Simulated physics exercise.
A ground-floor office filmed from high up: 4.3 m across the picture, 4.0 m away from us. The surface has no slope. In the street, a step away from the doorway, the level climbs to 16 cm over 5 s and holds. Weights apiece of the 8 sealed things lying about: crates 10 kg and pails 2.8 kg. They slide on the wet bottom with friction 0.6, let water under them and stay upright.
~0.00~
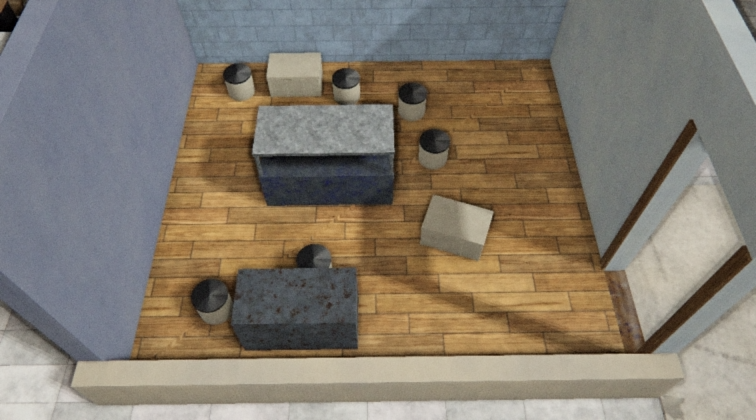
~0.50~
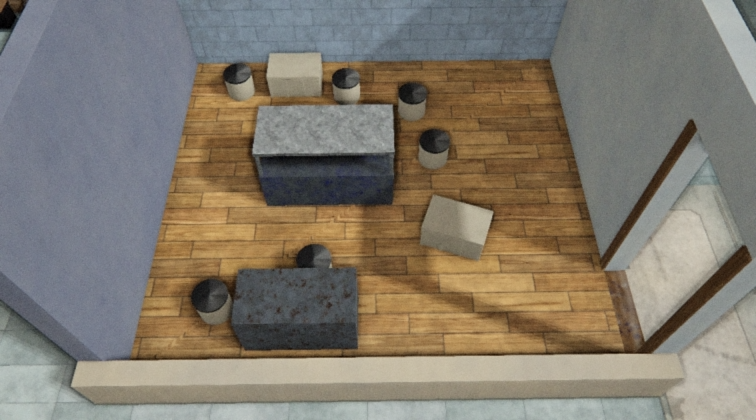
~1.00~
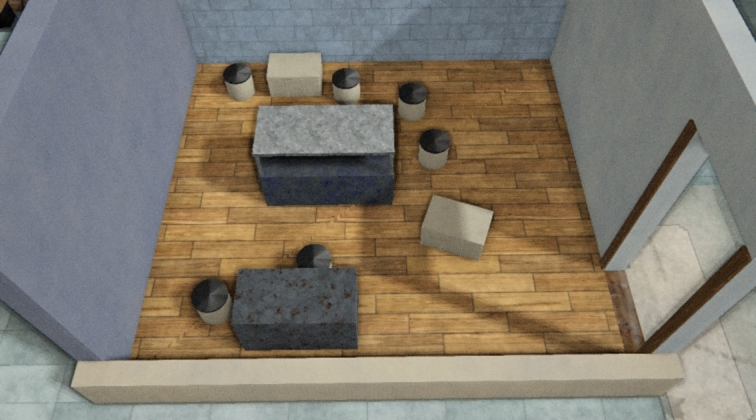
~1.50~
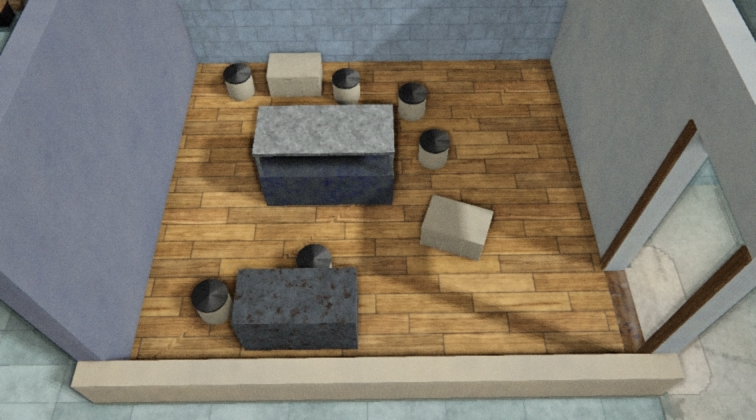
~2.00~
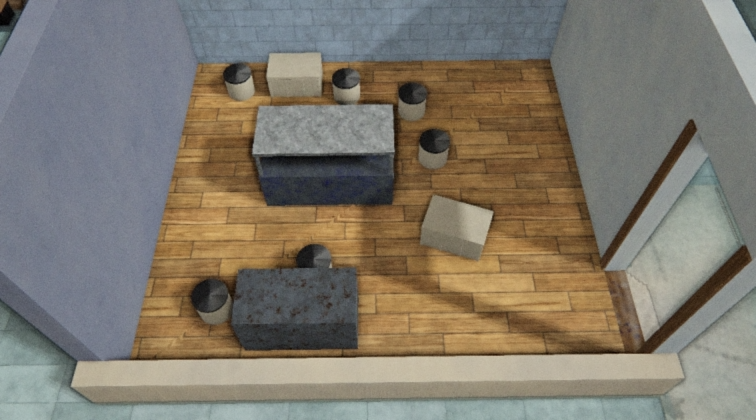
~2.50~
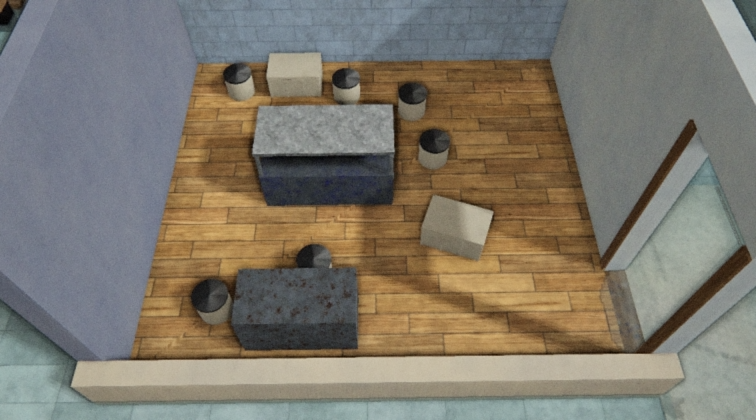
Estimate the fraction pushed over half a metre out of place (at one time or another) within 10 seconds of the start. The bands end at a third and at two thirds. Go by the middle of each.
Share: Not even a third.
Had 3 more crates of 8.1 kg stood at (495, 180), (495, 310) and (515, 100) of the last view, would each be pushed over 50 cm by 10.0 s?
In that order: Under, over, short of it.
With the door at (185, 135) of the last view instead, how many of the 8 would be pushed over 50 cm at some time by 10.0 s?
Then 3.
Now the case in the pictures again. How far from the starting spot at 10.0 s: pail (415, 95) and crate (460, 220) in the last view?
In that order: 0 cm, 30 cm.
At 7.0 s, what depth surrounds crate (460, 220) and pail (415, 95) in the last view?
Roughly 3 and 0 cm.
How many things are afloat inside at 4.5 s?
0 of them.
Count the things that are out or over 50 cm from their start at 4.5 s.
0 of them.
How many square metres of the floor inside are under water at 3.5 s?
Roughly 1.0 m2.
After 3.5 s 0 of 8 are over 50 cm from their spots; 0 afloat.
After 4.5 s 0 of 8 are over 50 cm from their spots; 0 afloat.
After 7.0 s 0 of 8 are over 50 cm from their spots; 0 afloat.
After 10.0 s 0 of 8 are over 50 cm from their spots, and 0 have been at some point; 3 afloat.
